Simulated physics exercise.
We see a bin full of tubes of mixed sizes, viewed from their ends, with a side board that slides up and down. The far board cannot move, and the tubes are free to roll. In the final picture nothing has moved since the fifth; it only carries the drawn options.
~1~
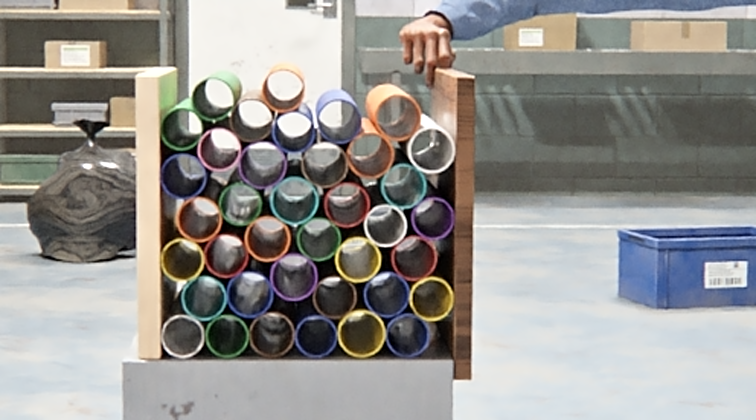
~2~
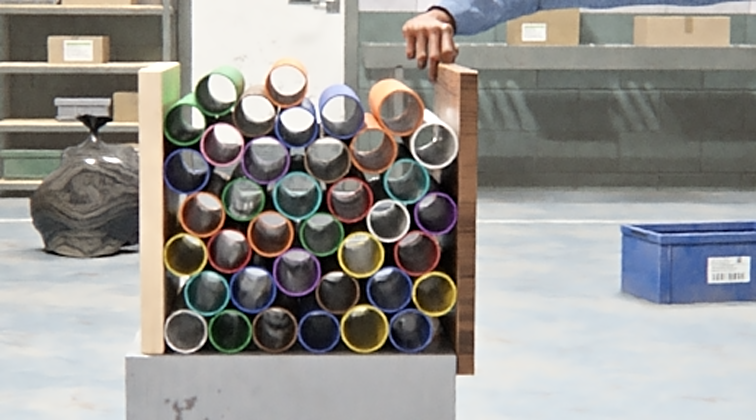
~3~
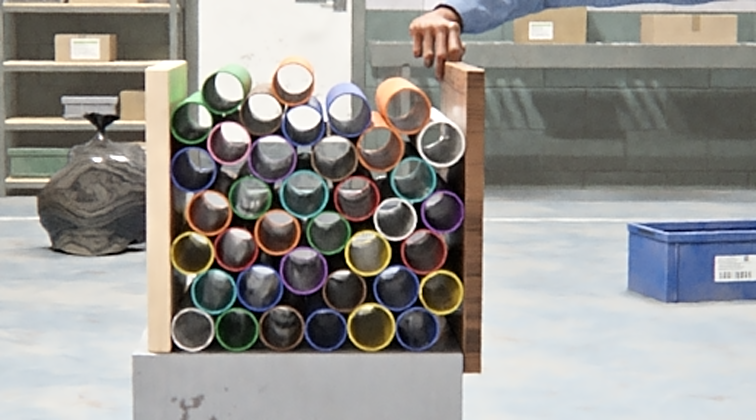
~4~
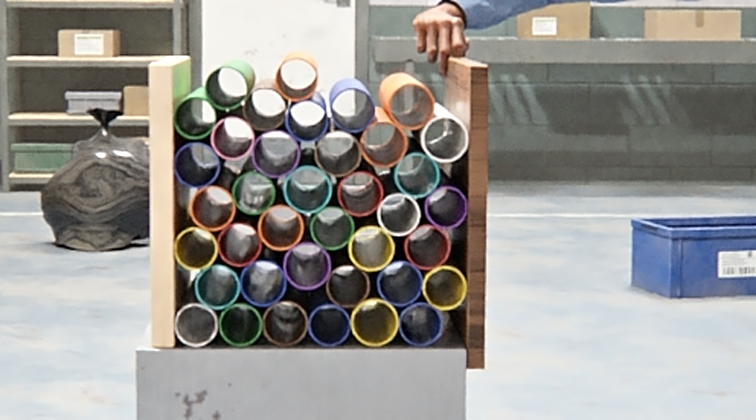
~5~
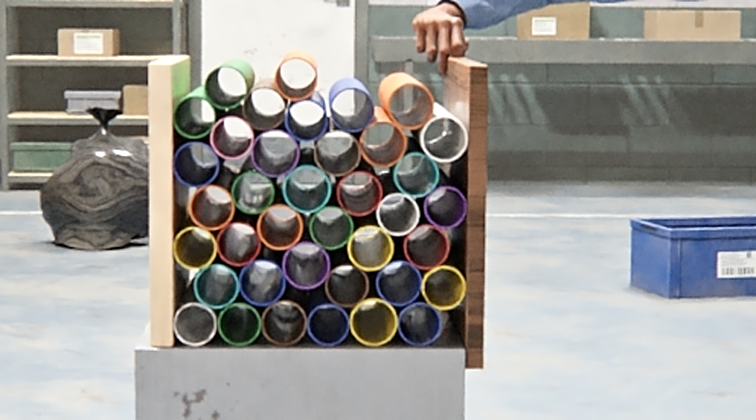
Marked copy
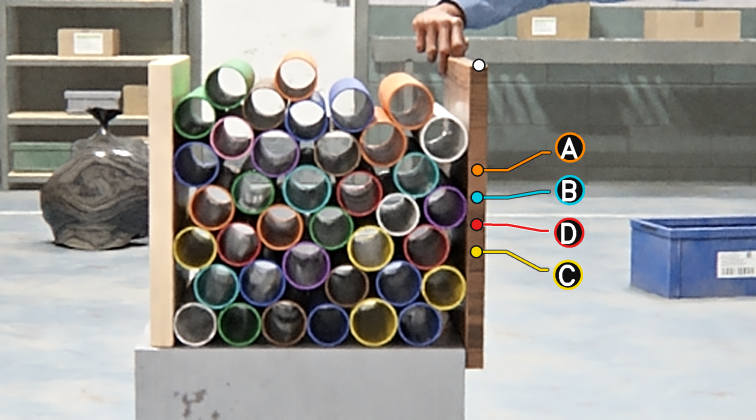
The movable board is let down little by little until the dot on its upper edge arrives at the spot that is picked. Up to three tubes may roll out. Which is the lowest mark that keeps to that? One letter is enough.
Slide it to D.
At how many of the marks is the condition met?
Three of the four.
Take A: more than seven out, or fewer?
Fewer than seven.
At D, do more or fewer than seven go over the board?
At D, fewer than seven.
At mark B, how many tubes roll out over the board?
The count is two.
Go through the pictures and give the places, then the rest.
An orange tube (199, 220); a blue tube (183, 177); a pink tube (220, 149), in the first frame.
A pink tube (223, 144); a brown tube (255, 116), in the second frame.
Side board (460, 205); a white tube (193, 329), in the third frame.
A blue tube (421, 324); a blue tube (400, 284), in the fourth frame.
A red tube (239, 244); an orange tube (212, 208); a blue tube (196, 165), in the fifth frame.
On the marked copy, A at (478, 170); B at (477, 197); C at (477, 252); D at (477, 224); the white dot at (479, 66).
With D. Early on, top of the board (468, 136).
Further on, top of the board (467, 215).
At the end, top of the board (467, 223), two out over the board.
As for the rest, A none out over the board; B two out over the board; C more than three out over the board.
